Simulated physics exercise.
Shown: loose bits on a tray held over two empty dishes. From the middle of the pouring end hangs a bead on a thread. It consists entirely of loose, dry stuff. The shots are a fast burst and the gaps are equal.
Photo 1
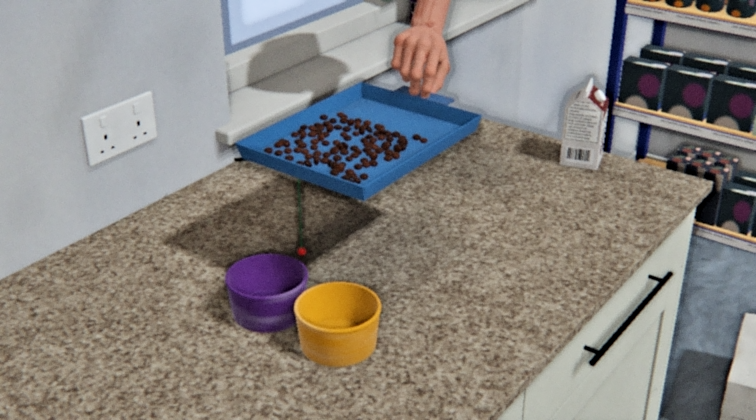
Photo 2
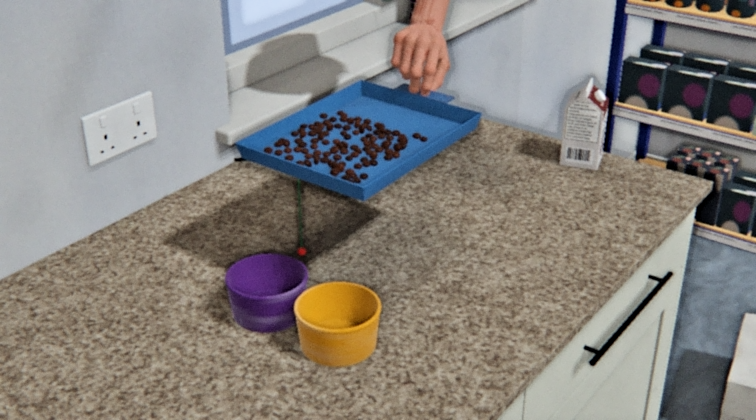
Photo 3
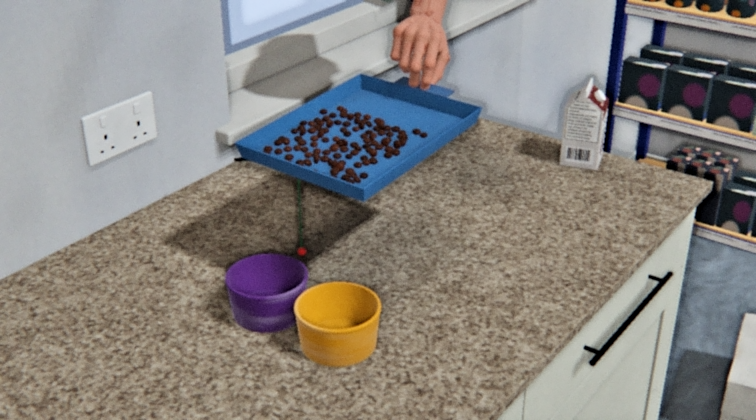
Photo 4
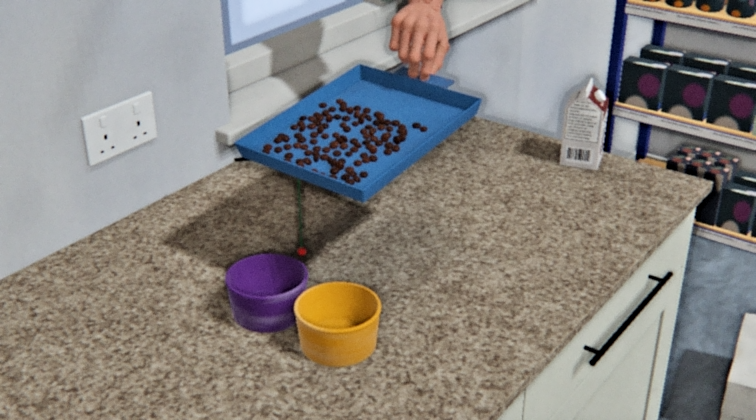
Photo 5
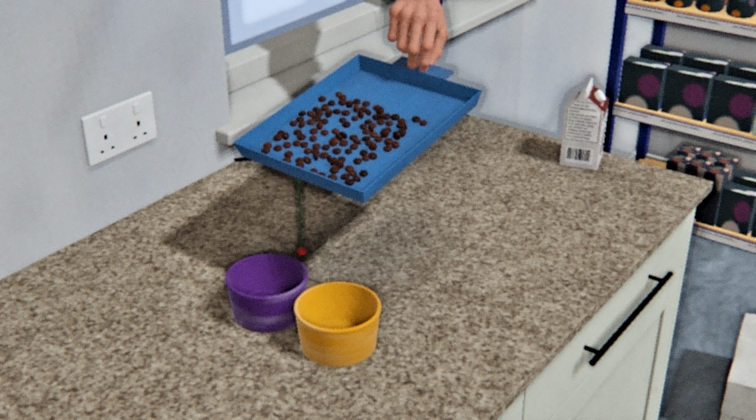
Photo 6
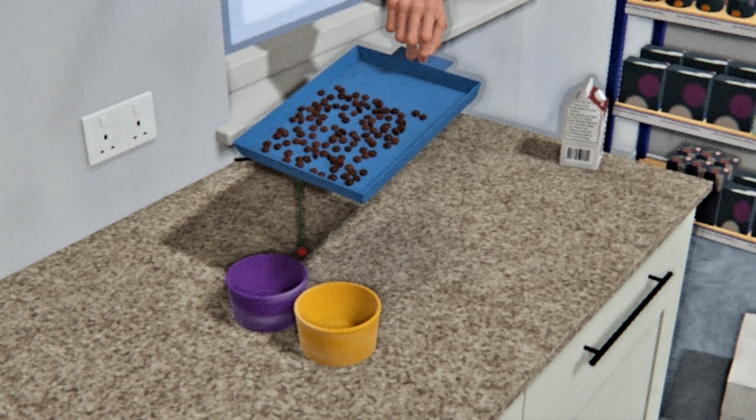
A hand at the top grips the far edge of a blue tray of small dark brown pieces, seen from above at an angle over a speckled kitchen counter beside a wall socket. A purple dish and a yellow dish sit empty below, near a small red bead, with a carton and shelves at right. The hand steadily raises the tray's far end, steepening its slope, while the camera stays still.
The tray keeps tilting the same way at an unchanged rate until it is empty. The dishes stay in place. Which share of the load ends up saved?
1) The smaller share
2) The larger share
(2) The larger share.
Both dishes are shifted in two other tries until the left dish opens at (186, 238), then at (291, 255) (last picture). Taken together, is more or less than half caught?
So that's a lesser portion the first time round, a lesser portion the second.
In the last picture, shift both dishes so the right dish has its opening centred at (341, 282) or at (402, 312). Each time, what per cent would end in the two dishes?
In order, 50 % and 50 %.
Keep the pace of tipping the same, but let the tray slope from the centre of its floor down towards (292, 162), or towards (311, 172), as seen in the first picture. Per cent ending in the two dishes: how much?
It comes to about 30 per cent the first time and about 70 per cent the second.
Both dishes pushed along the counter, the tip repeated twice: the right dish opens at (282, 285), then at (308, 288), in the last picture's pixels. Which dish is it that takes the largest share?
Well, first the one further right, then the one further right.
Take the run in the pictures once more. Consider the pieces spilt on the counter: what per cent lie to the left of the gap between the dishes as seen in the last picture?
70 in a hundred, roughly.
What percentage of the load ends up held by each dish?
Per hundred pieces, the left dish ends with about 40 and the right dish with about 50.
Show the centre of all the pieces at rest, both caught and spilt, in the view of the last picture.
Resting centre, last picture - approx. (299, 321).
Soon after the last picture, tray tipped steeply; nearly all on the tray; a stray few in the air.
A little later, tray tipped right over; about two thirds on the tray; a small part in the right dish; a small part in the left dish; a stray few outside both; a small part in the air.
Later still, tray tipped past a quarter turn; about half in the right dish; about a third in the left dish; about a quarter outside both.
At rest, tray tipped past a quarter turn; about half in the right dish; about a third in the left dish; about a quarter outside both.
